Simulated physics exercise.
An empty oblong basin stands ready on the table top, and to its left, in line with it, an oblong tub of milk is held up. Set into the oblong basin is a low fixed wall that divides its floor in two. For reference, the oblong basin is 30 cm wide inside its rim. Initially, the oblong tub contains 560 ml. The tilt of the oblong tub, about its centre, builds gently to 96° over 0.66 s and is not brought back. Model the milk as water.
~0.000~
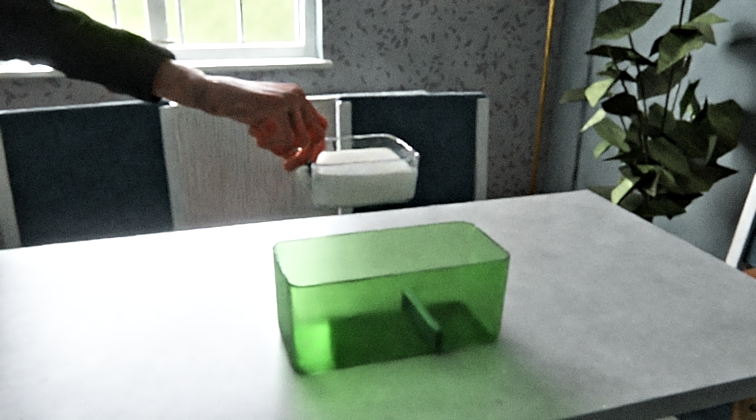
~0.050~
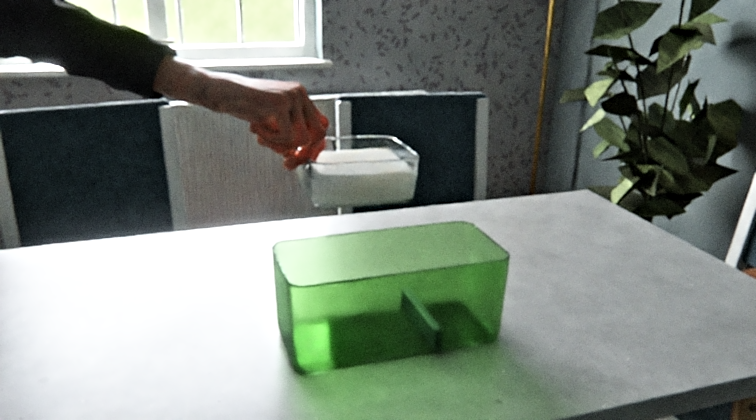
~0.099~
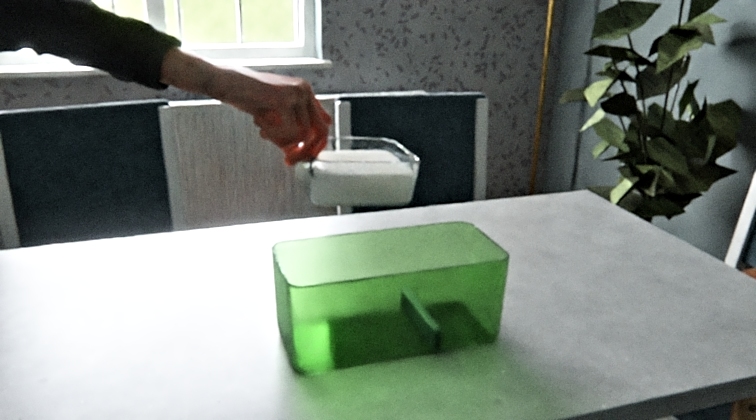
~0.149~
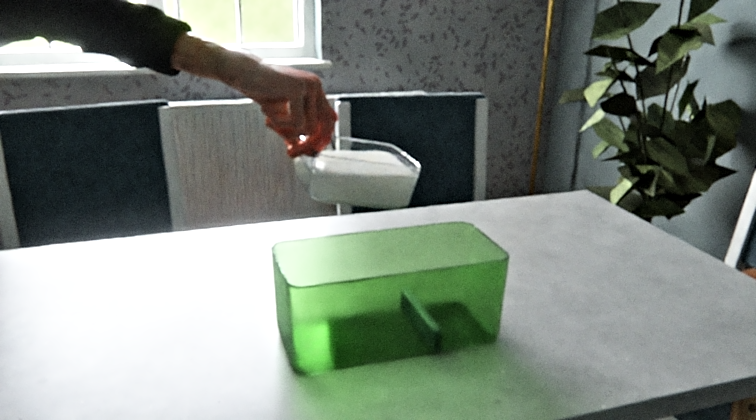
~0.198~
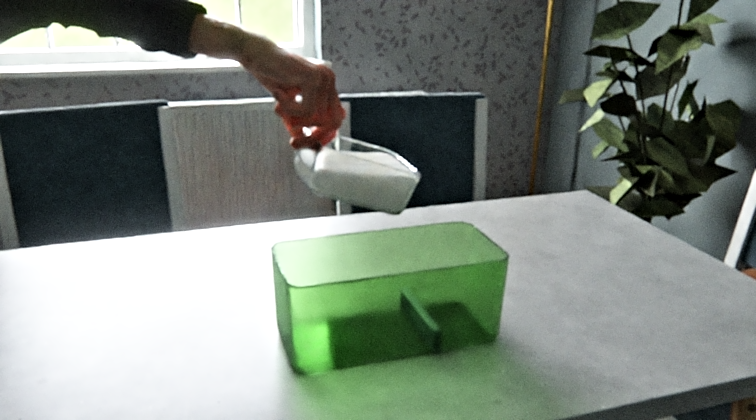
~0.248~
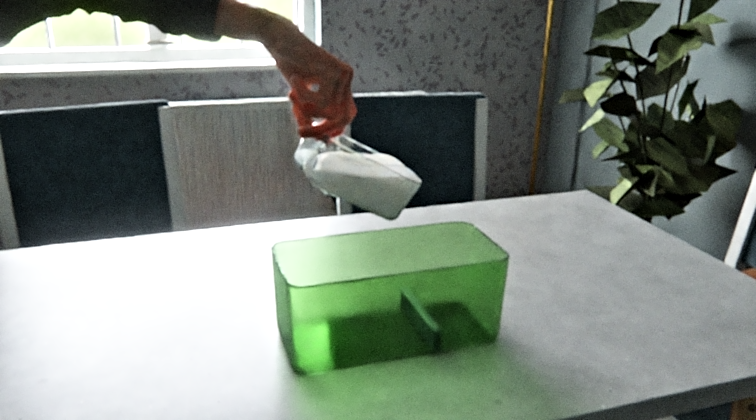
The footage shows a hand holding a clear oblong tub of white milk above a green, see-through basin with a low inner wall on a table, first nearly level, then gradually tilting it so its right end dips.
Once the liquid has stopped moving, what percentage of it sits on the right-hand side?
About 51 per cent.
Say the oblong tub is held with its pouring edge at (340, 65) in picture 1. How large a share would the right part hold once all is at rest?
Result then: Approx. 10 %.
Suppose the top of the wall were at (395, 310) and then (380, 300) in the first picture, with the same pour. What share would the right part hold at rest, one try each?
I'd put it at about 75 per cent for the first and about 90 per cent for the second.
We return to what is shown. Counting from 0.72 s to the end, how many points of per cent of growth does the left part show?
Some 24 per cent.
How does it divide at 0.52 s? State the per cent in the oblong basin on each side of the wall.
Around 1 percent on the left and 40 on the right.
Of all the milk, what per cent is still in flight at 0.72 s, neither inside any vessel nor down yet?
It comes to some 6 percent of the total.
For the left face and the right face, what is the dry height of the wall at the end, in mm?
Left: Roughly 22 mm; right: Roughly 10 mm.
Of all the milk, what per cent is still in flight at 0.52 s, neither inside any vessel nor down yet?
Near 40 in a hundred.
By 0.52 s the tilt is 86° and 18 per cent is still to pour, 1 is left of the wall and 41 right of it.
By 0.72 s the tilt is 96° and 5 per cent is still to pour, 23 is left of the wall and 64 right of it.
By 0.93 s the tilt is 96° and 1 per cent is still to pour, 36 is left of the wall and 59 right of it.
By 1.16 s the tilt is 96° and 0 per cent is still to pour, 46 is left of the wall and 51 right of it.
At rest 46 per cent lies left of the wall, 51 right of it and 3 outside.
